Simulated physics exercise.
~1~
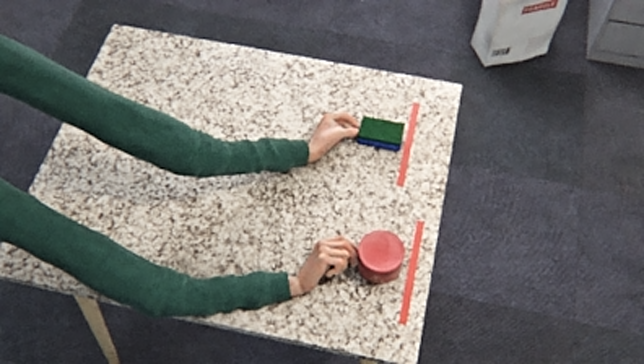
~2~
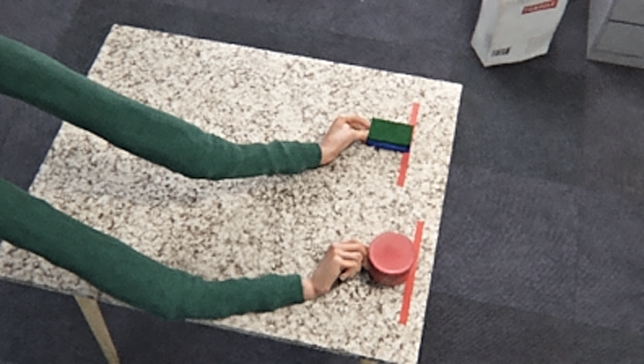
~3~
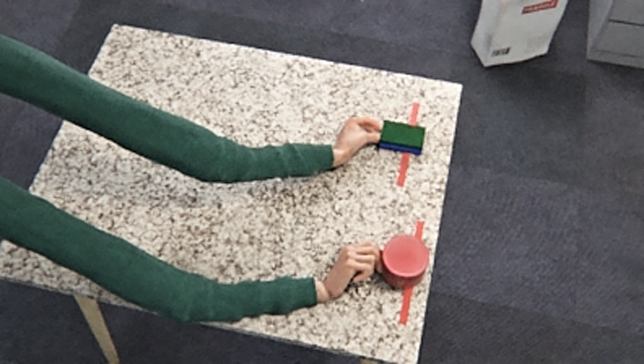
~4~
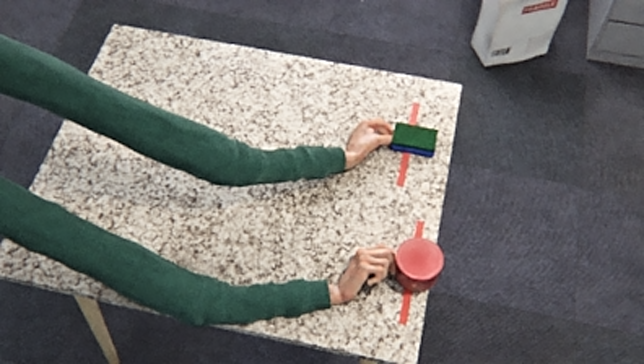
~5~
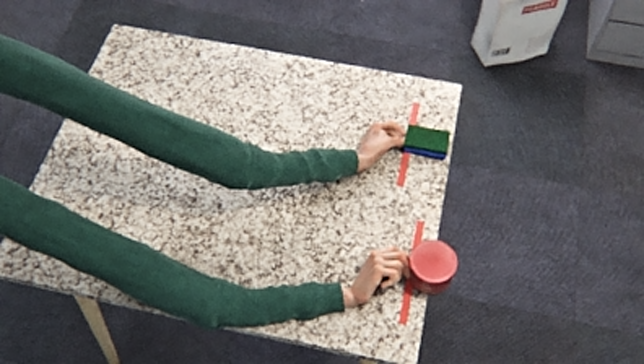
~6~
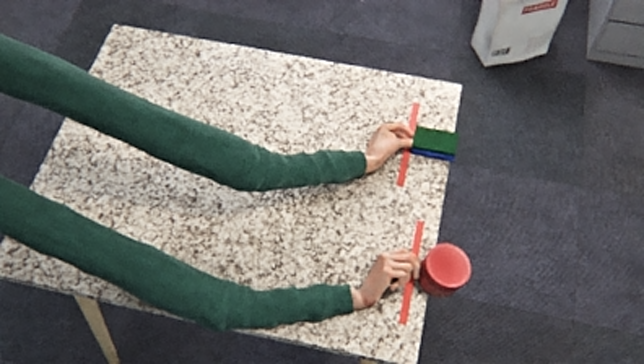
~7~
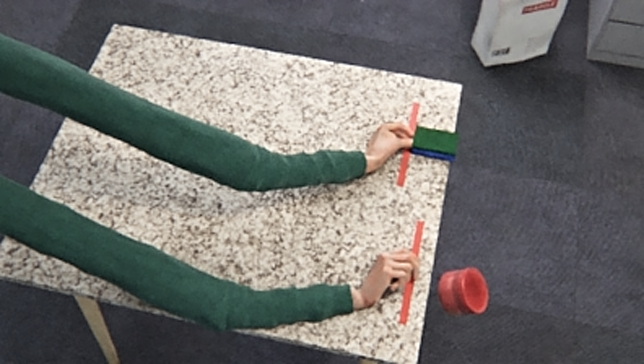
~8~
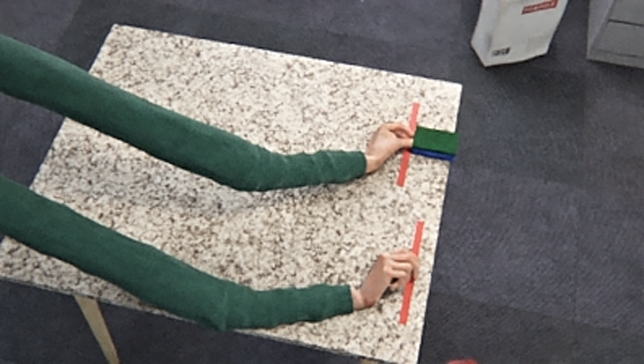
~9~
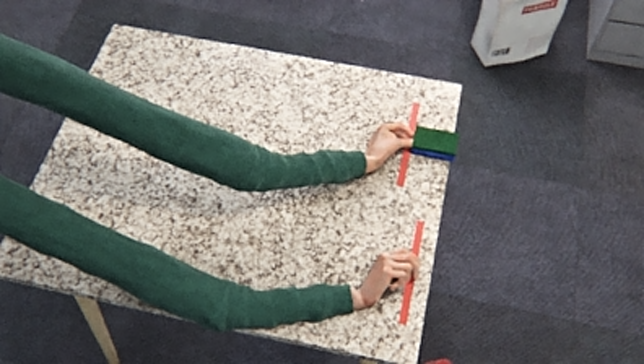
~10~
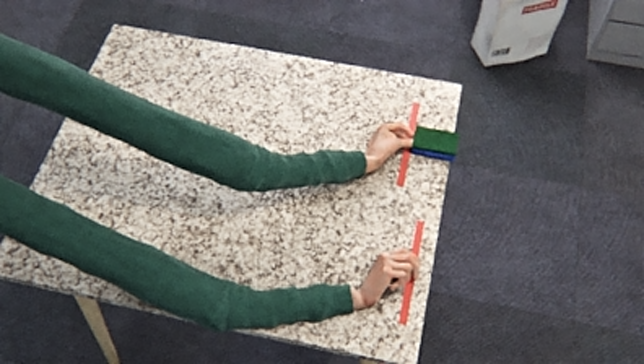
At the start, two hands in green sleeves hold a green and blue sponge and a round red tub on a speckled table, each just left of a strip of red tape. The hands push both things steadily right, over the tape and towards the table's edge. The hands stop near the tape marks, with the sponge sticking out slightly at the edge while the tub tips over it. The tub drops off the table and slips out of view at the bottom. The sponge stays on the table beside the still hand.
